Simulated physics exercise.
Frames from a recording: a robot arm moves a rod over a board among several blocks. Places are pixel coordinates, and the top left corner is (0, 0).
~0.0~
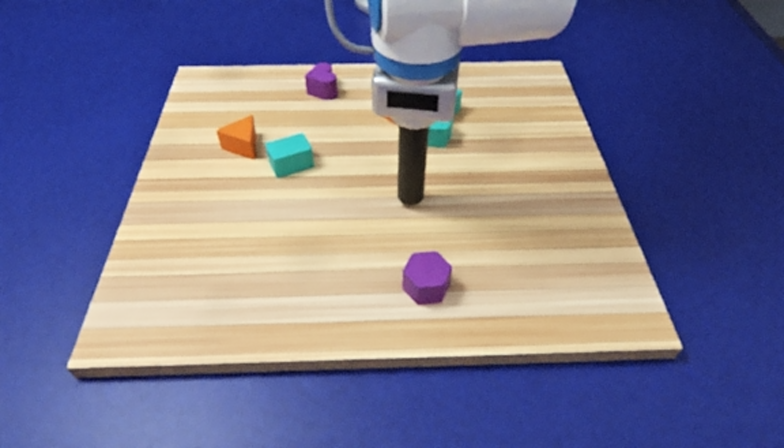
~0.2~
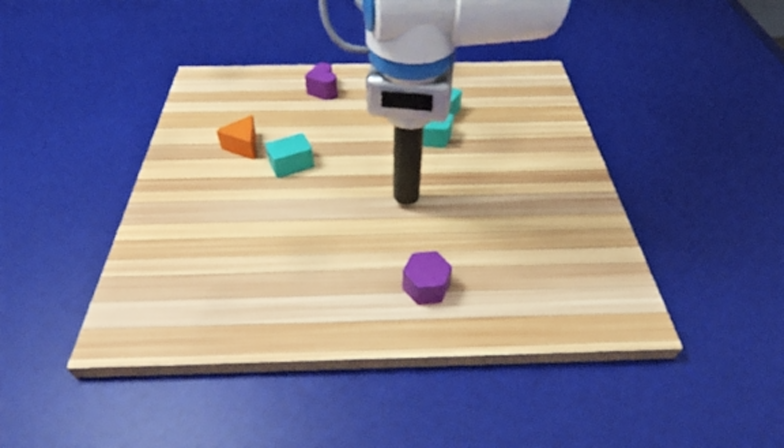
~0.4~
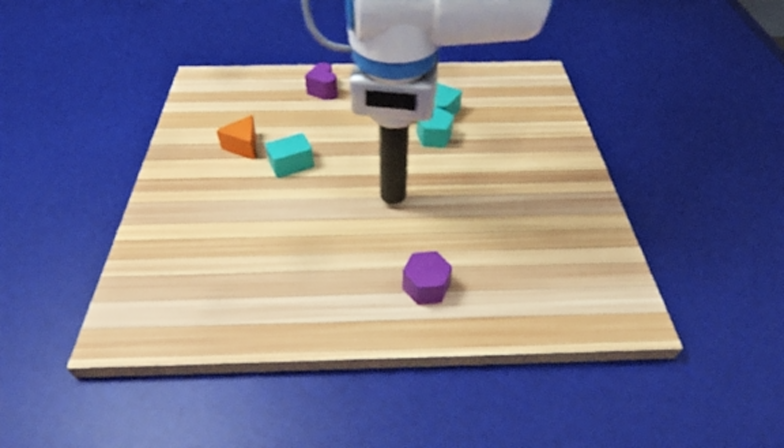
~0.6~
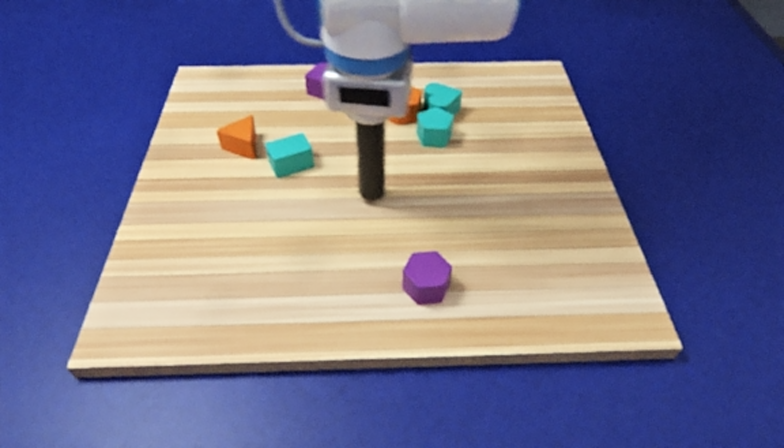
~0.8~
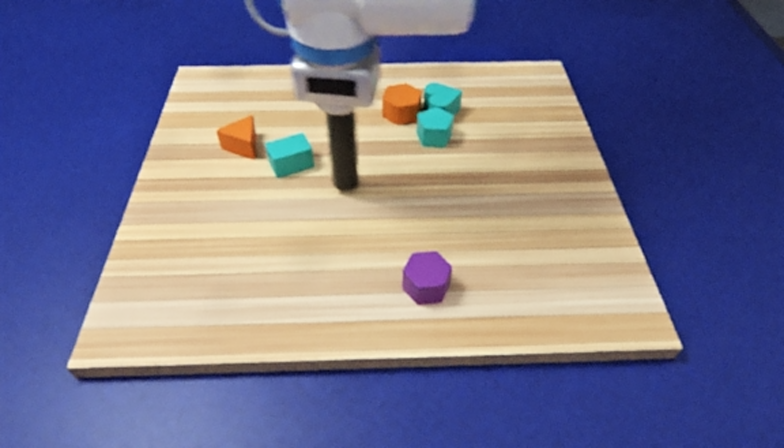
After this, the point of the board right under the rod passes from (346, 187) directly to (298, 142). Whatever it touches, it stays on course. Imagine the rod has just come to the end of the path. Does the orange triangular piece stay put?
Answer: Yes.
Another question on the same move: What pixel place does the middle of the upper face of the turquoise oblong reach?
Its top middle: (269, 137).
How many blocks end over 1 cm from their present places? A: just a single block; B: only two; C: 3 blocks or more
Choice A: Just a single block.
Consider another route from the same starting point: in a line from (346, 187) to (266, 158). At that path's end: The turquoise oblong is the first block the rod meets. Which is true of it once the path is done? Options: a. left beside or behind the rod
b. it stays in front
(b)
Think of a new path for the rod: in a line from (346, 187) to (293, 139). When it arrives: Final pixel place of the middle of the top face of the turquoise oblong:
Around pixel (268, 138).
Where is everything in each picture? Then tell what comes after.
The first picture shows tip of the rod at (411, 196), middles of tops, orange triangular piece at (239, 128), turquoise oblong at (288, 145).
The second picture shows rod at (406, 195), nothing pushed.
The third picture shows rod at (393, 195), nothing pushed.
The fourth picture shows rod at (372, 191), nothing pushed.
The fifth picture shows rod at (346, 182), orange triangular piece at (239, 128), turquoise oblong at (288, 145).
The first path, step by step. One third of the way, rod at (327, 166); nothing pushed yet.
Two thirds of the way, rod at (311, 151); turquoise oblong at (274, 141), turned 35° anticlockwise.
At the end, rod at (297, 137); orange triangular piece unmoved; turquoise oblong at (269, 137), turned 75° anticlockwise.
